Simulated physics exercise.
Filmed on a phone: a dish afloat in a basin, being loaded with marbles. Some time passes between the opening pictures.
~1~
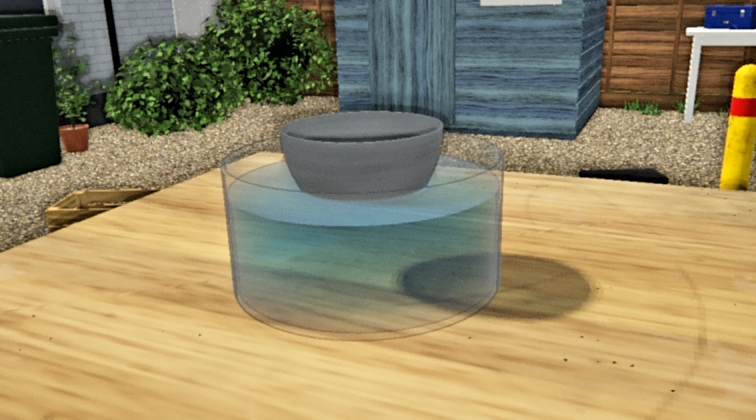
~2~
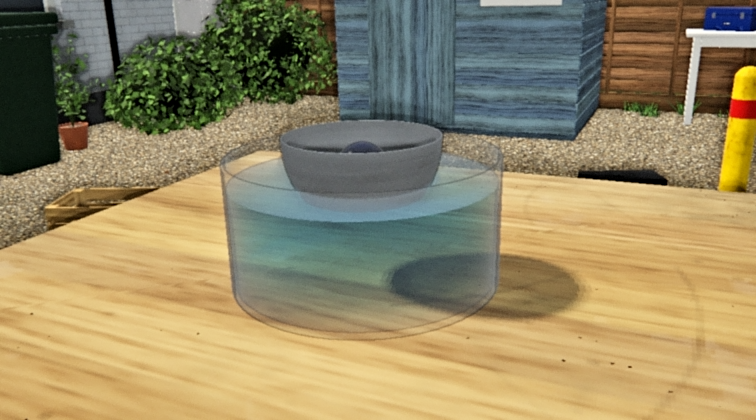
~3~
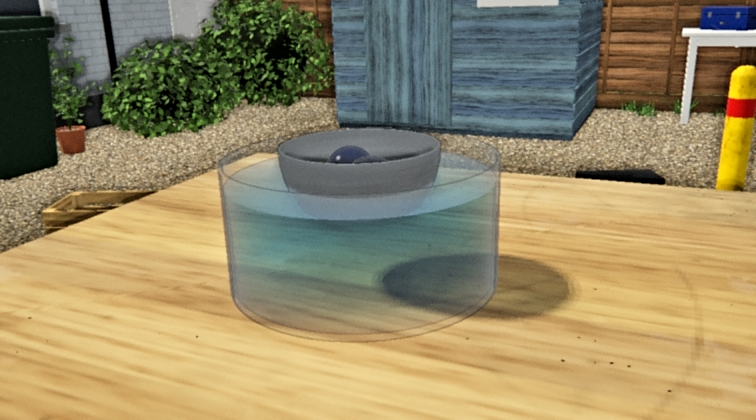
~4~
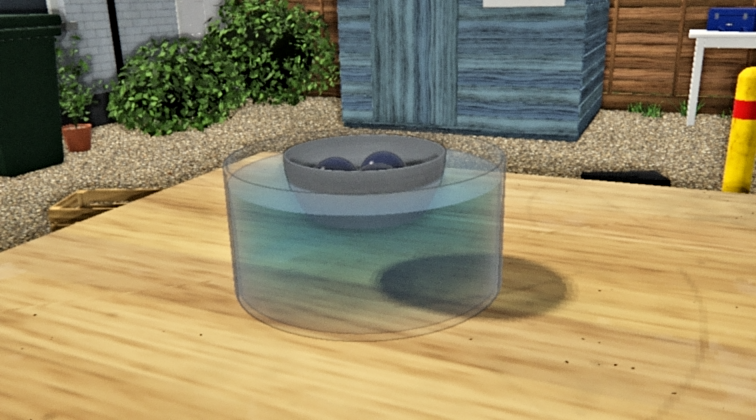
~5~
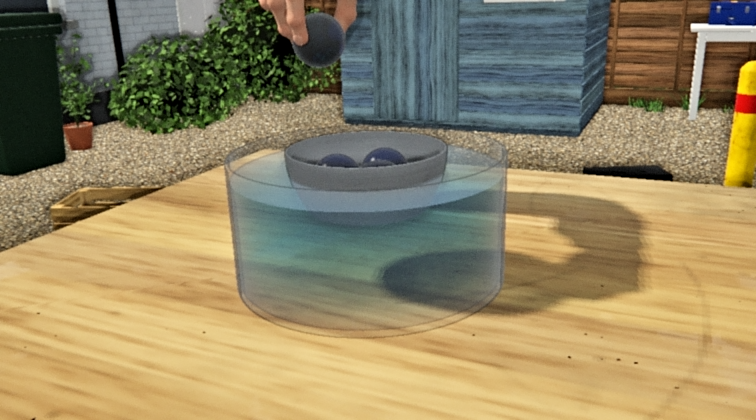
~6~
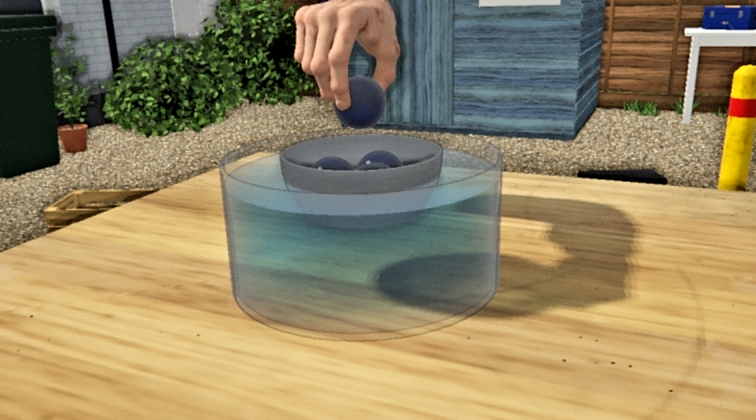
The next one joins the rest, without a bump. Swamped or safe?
The dish keeps floating.
Soon after, the glass marble is in and the dish dips.
Later, it steadies; about a fifth of its side above the surface.
In the end, the dish floats; about a fifth of its side above the surface.
